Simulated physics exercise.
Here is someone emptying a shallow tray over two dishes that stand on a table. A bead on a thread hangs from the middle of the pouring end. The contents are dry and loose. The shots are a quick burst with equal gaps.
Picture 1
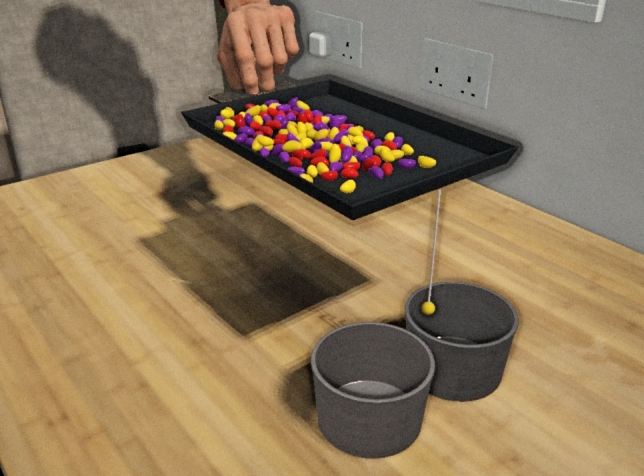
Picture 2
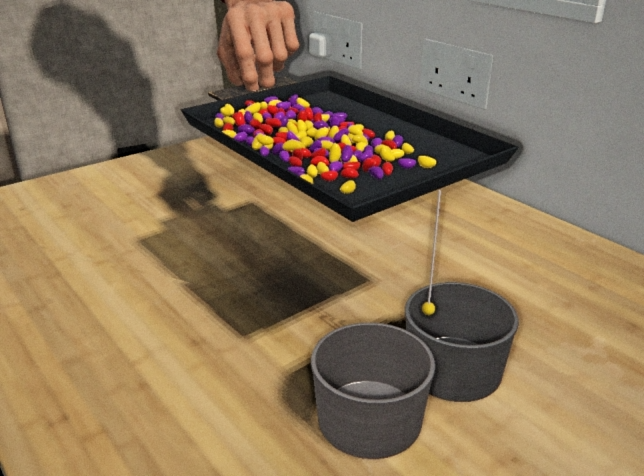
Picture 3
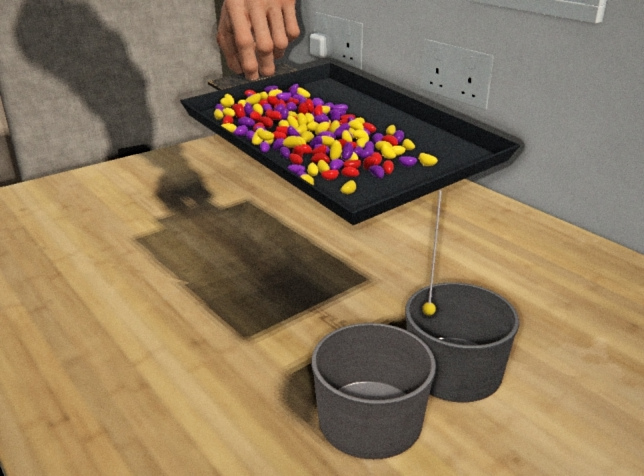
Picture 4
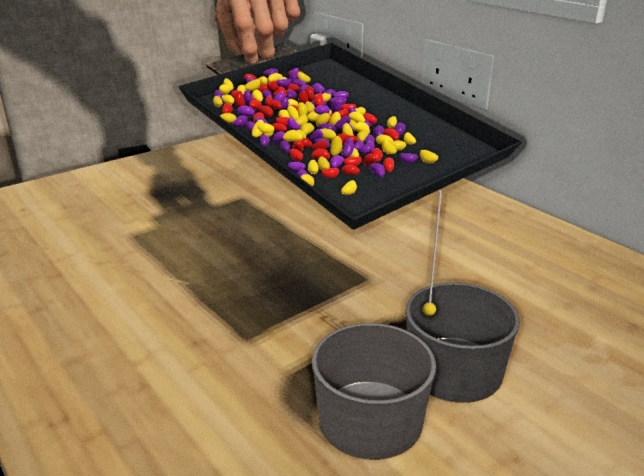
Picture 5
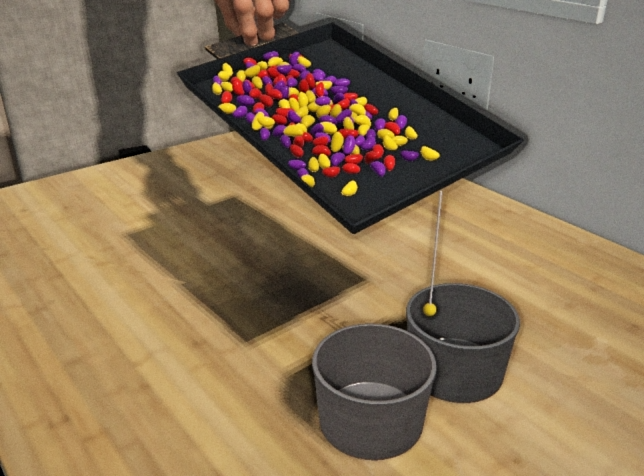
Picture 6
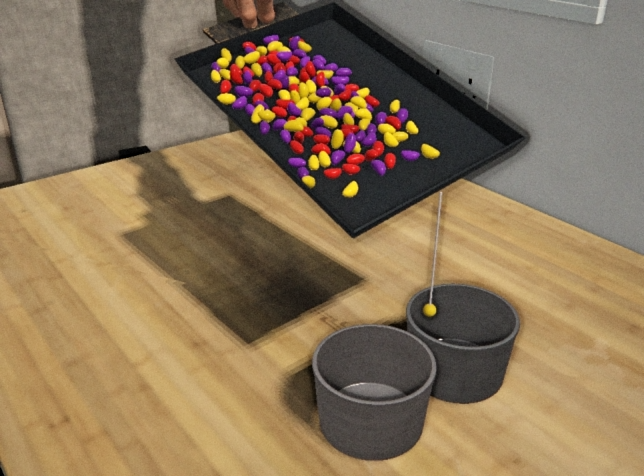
In the video, a hand holds a dark tray of red, yellow and purple jelly beans above two grey dishes on a wooden table, gradually raising its far end and tilting it slightly toward the left front corner.
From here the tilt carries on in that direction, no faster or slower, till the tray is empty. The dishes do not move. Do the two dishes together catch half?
In the dishes lies more than half of it.
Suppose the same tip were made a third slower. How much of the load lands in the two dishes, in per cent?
Some 70 per cent.
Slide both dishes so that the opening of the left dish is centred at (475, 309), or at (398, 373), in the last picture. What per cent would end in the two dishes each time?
Roughly 0 per cent, and 60 per cent.
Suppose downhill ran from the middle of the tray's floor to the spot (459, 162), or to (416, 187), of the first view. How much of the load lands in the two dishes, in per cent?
Near 40 % and 40 %.
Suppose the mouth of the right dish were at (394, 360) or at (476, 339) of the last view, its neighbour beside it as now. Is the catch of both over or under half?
One: Most of it. Two: Above a half.
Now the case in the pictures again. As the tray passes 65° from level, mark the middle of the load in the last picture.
Roughly at (351, 192).
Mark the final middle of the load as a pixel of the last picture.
Close to (373, 421).
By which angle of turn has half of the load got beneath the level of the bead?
Roughly 85°.
Soon, tray tipped steeply; most on the tray; a stray few in the left dish; a small part in the air.
A while on, tray tipped past a quarter turn; a stray few on the tray; about two thirds in the left dish; about a quarter outside both; a small part in the air.
Towards the end, tray tipped past a quarter turn; about two thirds in the left dish; about a quarter outside both.
Finally, tray tipped past a quarter turn; about two thirds in the left dish; none in the right dish; about a quarter outside both.
